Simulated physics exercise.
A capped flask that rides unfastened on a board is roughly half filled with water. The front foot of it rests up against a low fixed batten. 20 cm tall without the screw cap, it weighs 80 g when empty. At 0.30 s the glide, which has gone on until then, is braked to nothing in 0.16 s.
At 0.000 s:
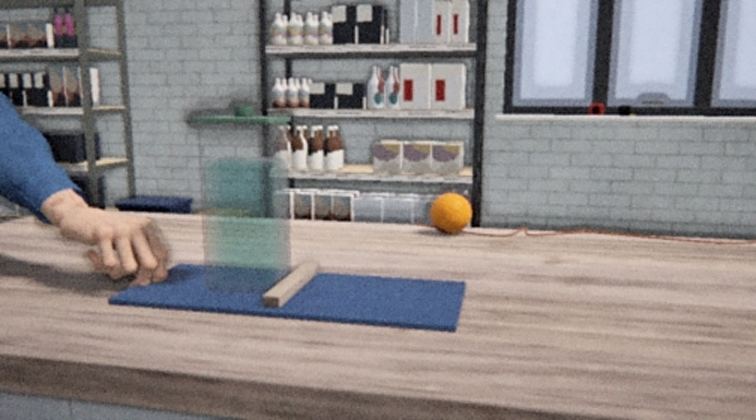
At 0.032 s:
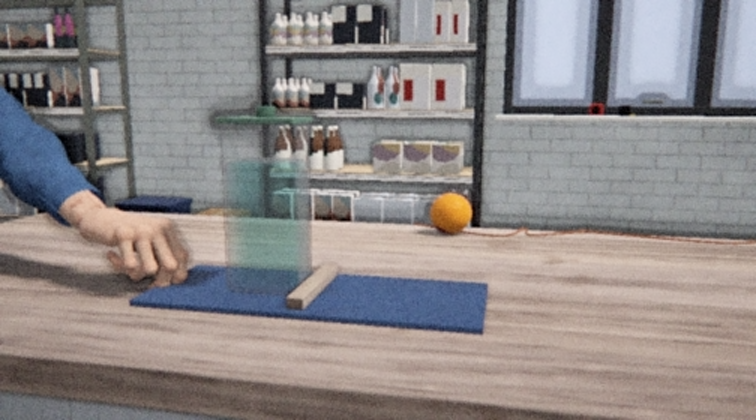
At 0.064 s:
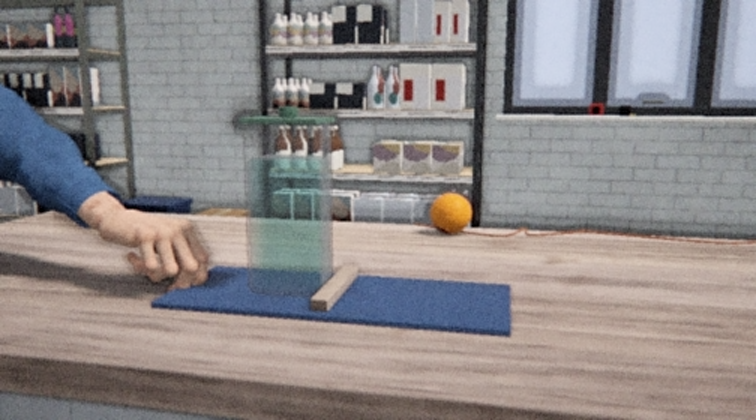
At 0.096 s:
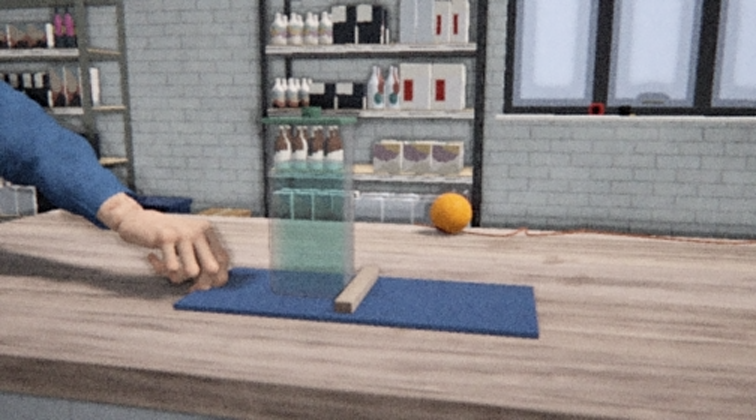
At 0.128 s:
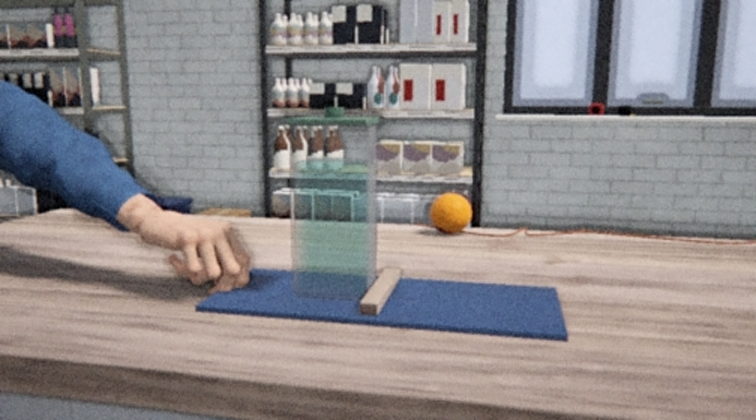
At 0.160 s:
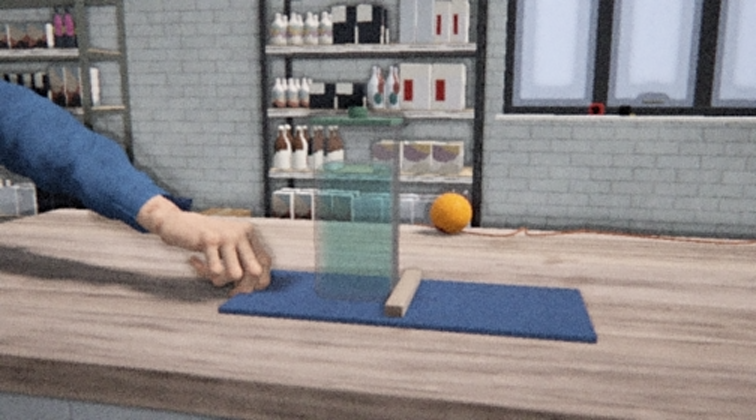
On a wooden counter in front of stocked shelves, a hand in a blue sleeve slid a blue board steadily to the right, carrying a clear capped container of greenish liquid and a small wooden strip.
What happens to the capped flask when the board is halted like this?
The capped flask stays on its base.
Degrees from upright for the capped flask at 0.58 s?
I'd put it at close to 10 degrees off upright.
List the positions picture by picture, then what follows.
In the first frame, 0.0 cm from the start; capped flask, level (215, 160) left, (281, 162) right, rim (279, 126).
In the second frame, 2.8 cm from the start; capped flask, level (236, 161) left, (303, 163) right.
In the third frame, 5.5 cm from the start; capped flask, level (257, 158) left, (325, 159) right.
In the fourth frame, 8.3 cm from the start; capped flask, level (279, 162) left, (348, 163) right.
In the fifth frame, 11.0 cm from the start; capped flask, level (301, 161) left, (371, 162) right.
In the sixth frame, 13.8 cm from the start; capped flask, level (324, 163) left, (395, 164) right.
By 0.46 s the board moves at 0.00 m/s; the capped flask leans 7°.
By 0.58 s the capped flask leans 11°.
By 0.74 s the capped flask stands where it began.
By 0.96 s the capped flask stands where it began.
At rest the capped flask stands where it began.
